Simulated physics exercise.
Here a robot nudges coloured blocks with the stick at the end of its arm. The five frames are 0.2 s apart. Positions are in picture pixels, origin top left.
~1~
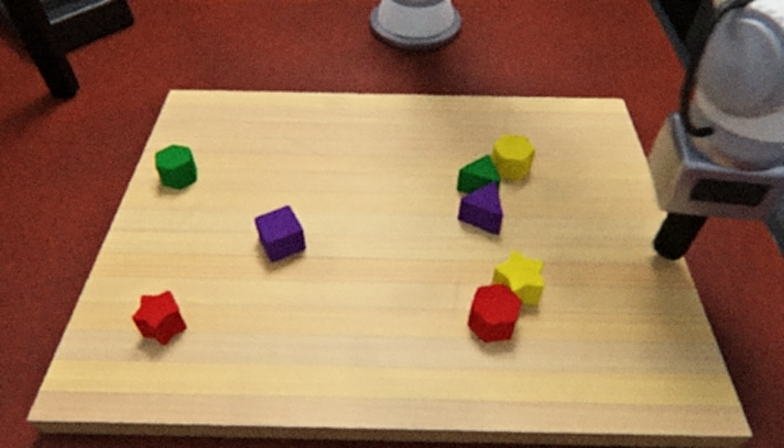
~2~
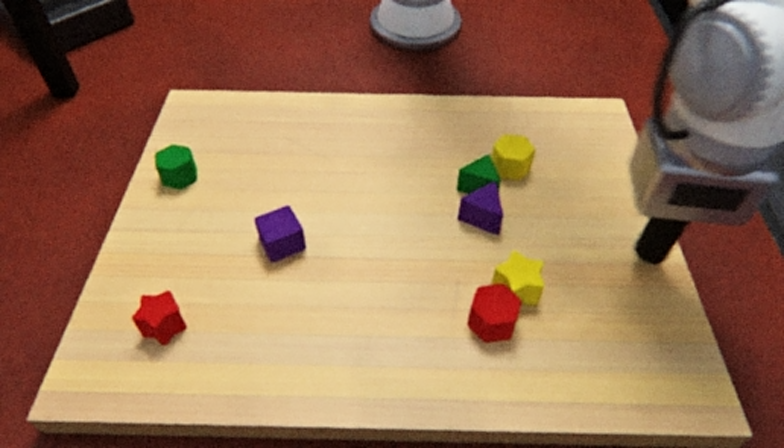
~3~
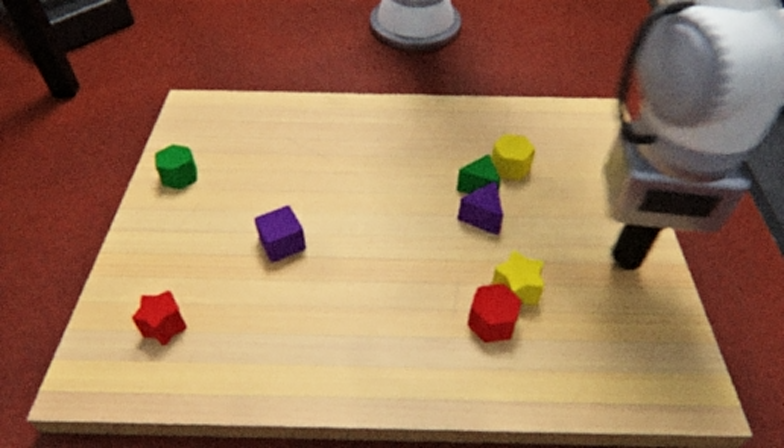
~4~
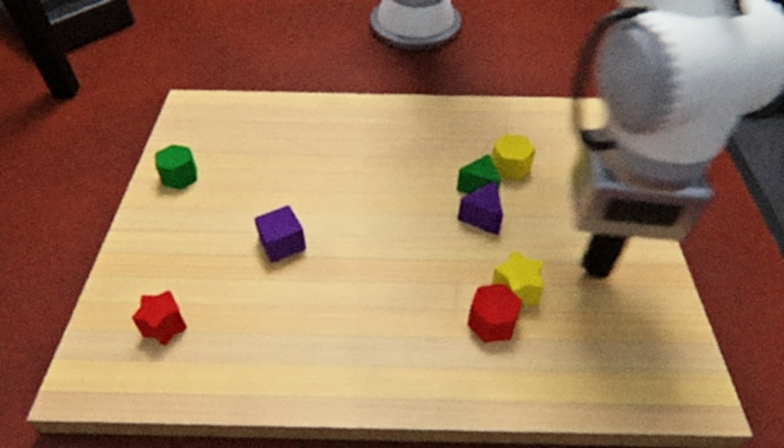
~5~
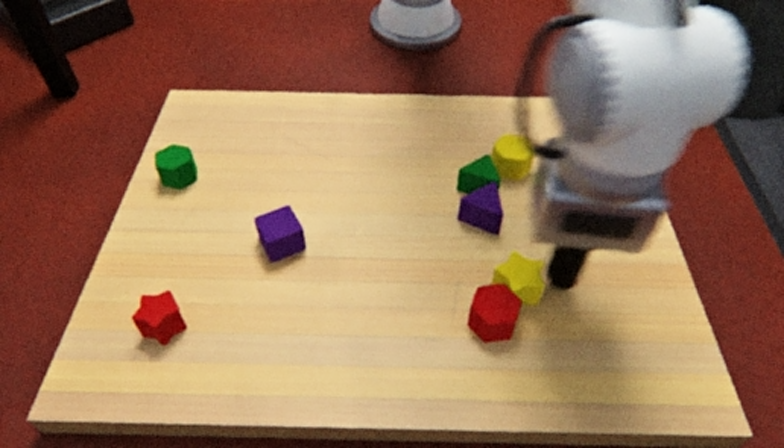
A robot arm moves its black stick left toward the yellow star, and no blocks move.
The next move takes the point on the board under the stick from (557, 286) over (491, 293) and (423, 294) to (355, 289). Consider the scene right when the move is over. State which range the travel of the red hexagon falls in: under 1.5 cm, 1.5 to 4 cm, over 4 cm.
Overall it shifts between 1.5 and 4 cm.
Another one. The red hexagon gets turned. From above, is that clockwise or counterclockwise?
Looking down: Anticlockwise.
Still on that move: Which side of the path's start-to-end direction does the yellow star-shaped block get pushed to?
The shift goes right.
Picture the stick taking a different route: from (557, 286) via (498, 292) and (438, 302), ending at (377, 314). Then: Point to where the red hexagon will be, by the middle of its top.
It should be at (476, 314) by then.
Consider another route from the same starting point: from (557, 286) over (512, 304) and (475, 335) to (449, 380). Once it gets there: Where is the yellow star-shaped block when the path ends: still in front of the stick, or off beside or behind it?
I predict the stick has moved past it.
On the path given first. One third of the way, stick (493, 284); red hexagon (479, 311), turned 35° anticlockwise; yellow star-shaped block (459, 269).
Two thirds of the way, stick (423, 285); red hexagon (478, 312), turned 40° anticlockwise; yellow star-shaped block (391, 263), turned 15° clockwise.
At the end, stick (354, 279); purple three-sided block unmoved; red hexagon (478, 312), turned 40° anticlockwise; yellow star-shaped block (336, 245), turned 50° clockwise.
